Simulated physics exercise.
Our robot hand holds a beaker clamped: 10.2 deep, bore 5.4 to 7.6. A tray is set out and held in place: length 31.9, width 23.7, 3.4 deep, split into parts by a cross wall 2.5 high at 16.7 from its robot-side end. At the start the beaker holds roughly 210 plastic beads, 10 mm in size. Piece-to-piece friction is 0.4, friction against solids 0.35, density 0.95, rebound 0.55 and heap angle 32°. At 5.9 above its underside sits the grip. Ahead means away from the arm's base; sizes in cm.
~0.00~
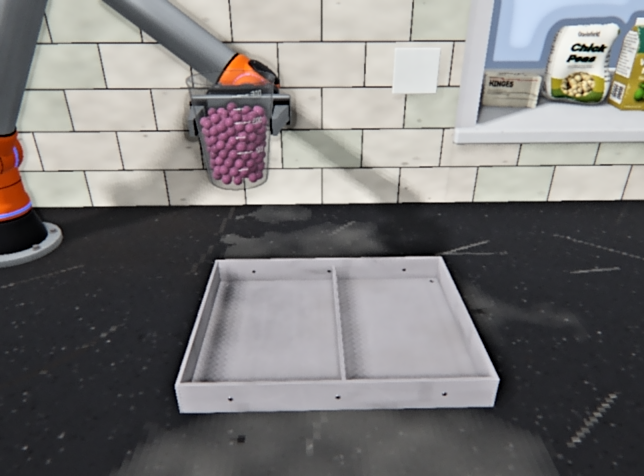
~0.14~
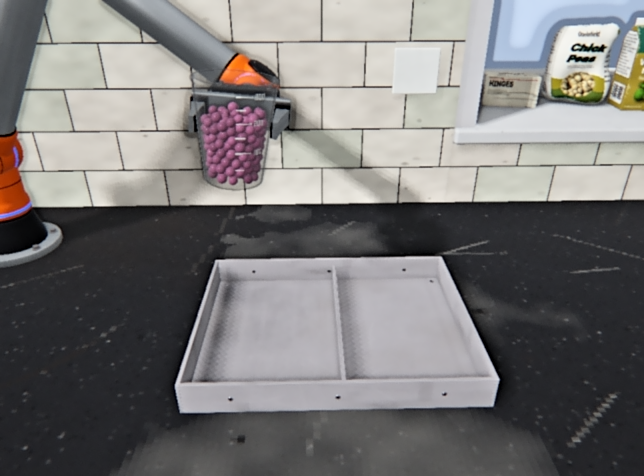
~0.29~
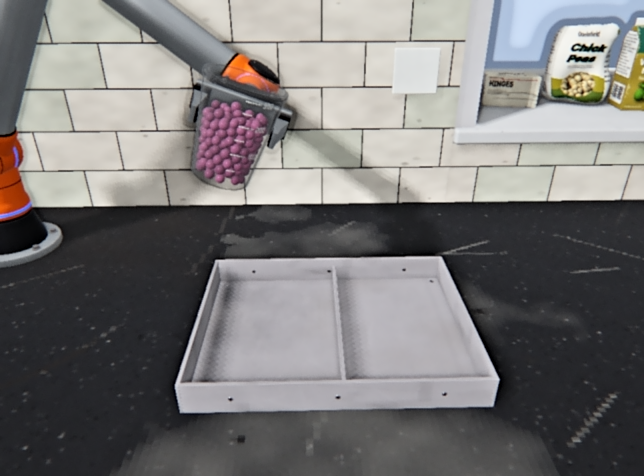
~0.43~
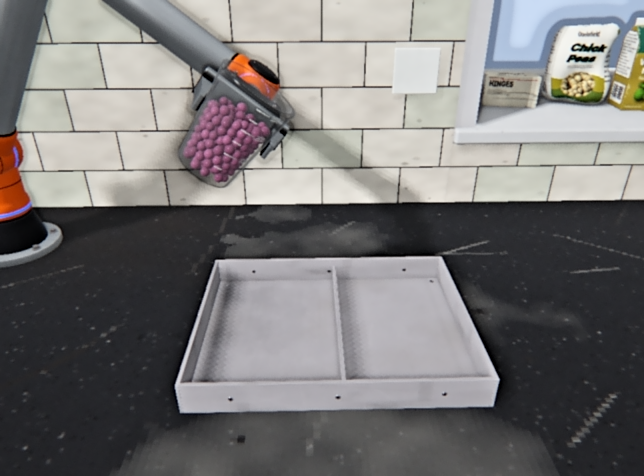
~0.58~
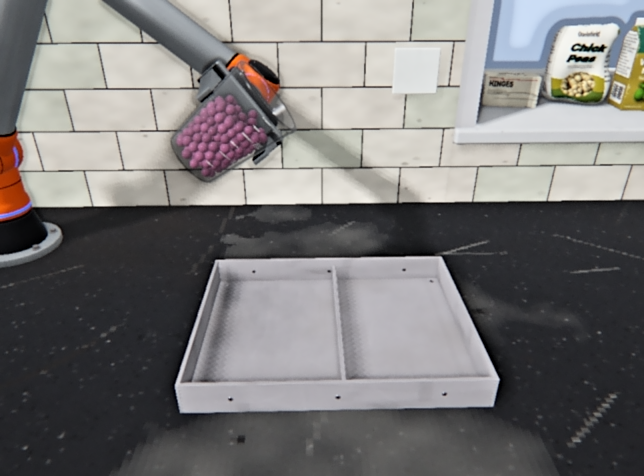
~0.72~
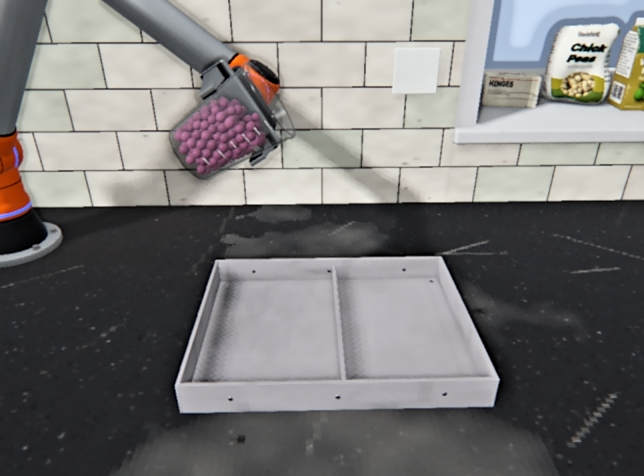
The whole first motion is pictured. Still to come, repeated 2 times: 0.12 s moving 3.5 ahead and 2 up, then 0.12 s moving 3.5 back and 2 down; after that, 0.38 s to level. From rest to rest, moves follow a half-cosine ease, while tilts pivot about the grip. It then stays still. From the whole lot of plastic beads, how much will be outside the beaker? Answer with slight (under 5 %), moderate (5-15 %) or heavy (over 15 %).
Heavy.
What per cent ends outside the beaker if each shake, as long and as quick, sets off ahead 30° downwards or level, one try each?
It comes to around 5 per cent on the first try and around 20 per cent on the second.
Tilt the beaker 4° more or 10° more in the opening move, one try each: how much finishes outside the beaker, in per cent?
Estimates: 35 % then 45 %.
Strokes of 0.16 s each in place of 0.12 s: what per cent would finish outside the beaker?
Then about 10 per cent.
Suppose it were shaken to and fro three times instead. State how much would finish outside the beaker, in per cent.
My guess is near 35 per cent.
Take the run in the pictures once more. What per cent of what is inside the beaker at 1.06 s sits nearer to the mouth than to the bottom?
Some 35 percent is in that half.
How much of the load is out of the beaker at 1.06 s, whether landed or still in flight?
Roughly 15 per cent by then.
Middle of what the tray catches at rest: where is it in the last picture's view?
Centre estimate: Around (351, 323).
After 1.06 s, tilted 58° forward, highest piece 29 above the table; 179 in the beaker, 1 in the far-side part, 30 in flight or on a rim.
After 1.41 s, tilted 25° forward, highest piece 29 above the table; 153 in the beaker, 29 in the far-side part, 28 in the robot-side part.
After 1.78 s, level, highest piece 28 above the table; 153 in the beaker, 31 in the far-side part, 26 in the robot-side part.
After 2.83 s, level, highest piece 28 above the table; 153 in the beaker, 31 in the far-side part, 26 in the robot-side part.
In the end, 153 in the beaker, 31 in the far-side part, 26 in the robot-side part. That is 27 % outside the beaker.
